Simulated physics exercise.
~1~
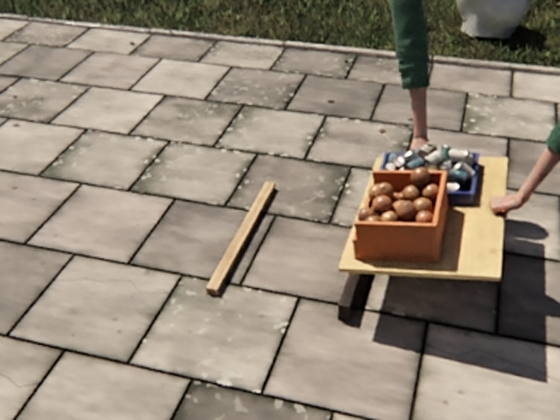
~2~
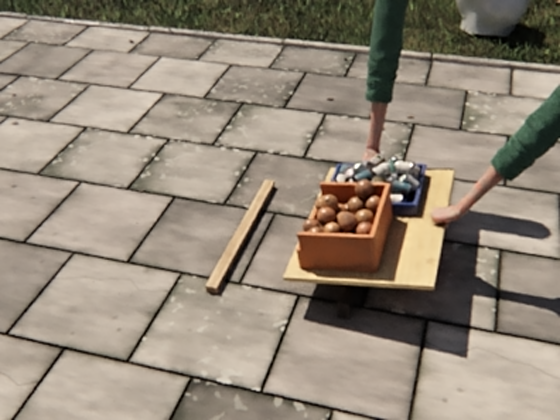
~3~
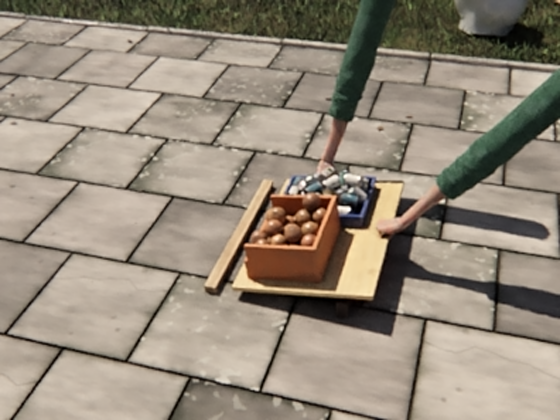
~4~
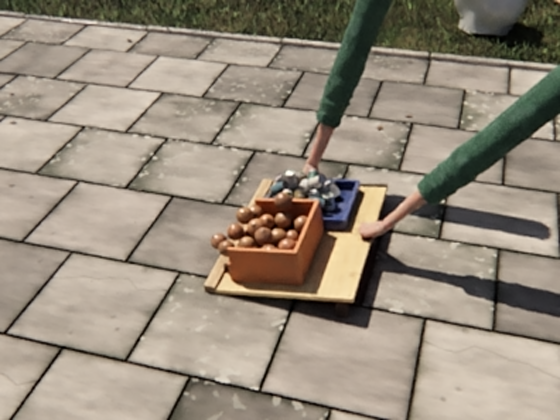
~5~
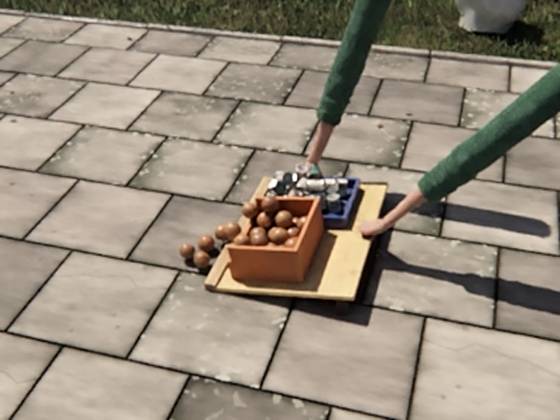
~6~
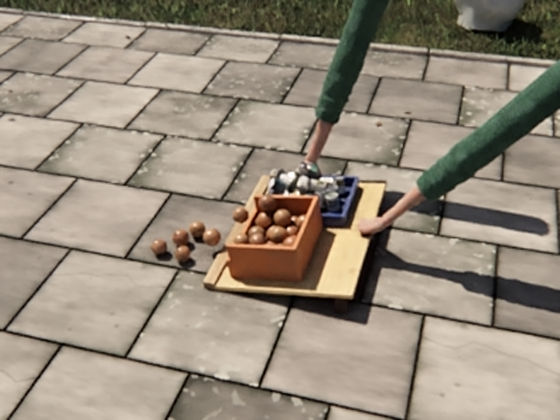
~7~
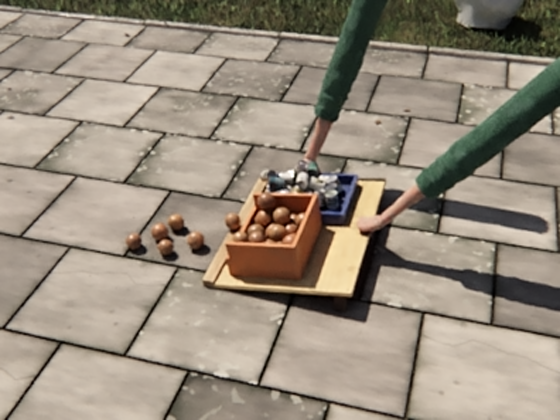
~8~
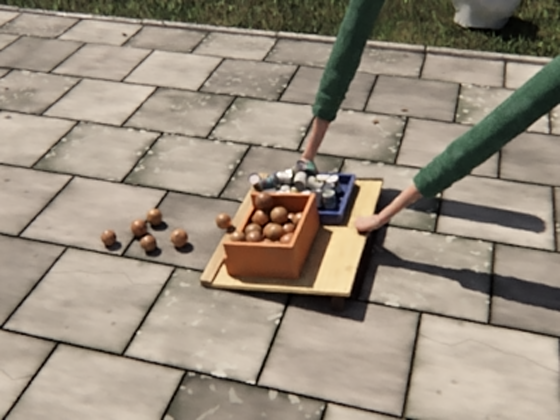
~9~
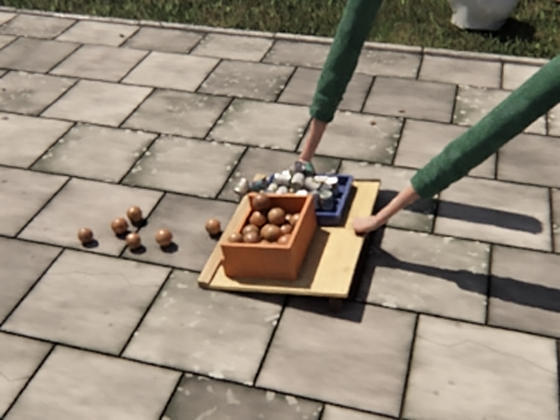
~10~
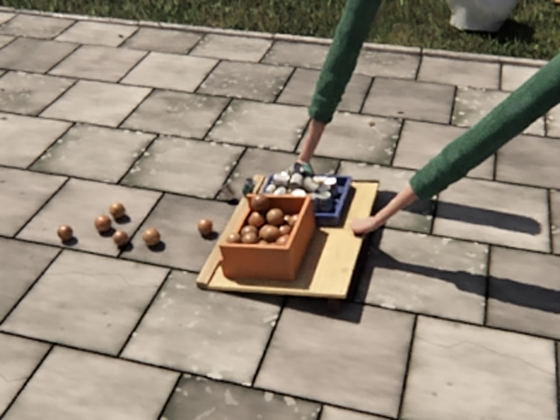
The clip opens on sunlit paving, where two green-sleeved arms hold a light wooden board carrying an orange tote of round brown balls and a blue tote of small pale and dark pieces. The hands bring the board down and leftward toward a wooden strip lying on the slabs. It stops abruptly at the strip, and the contents of both totes surge left. Several balls tumble over the orange tote's low left side and roll across the paving, while the smaller pieces shift toward the blue tote's left end. Finally, six balls lie scattered to the left, most of the load remains in the totes, and the hands still hold the board.
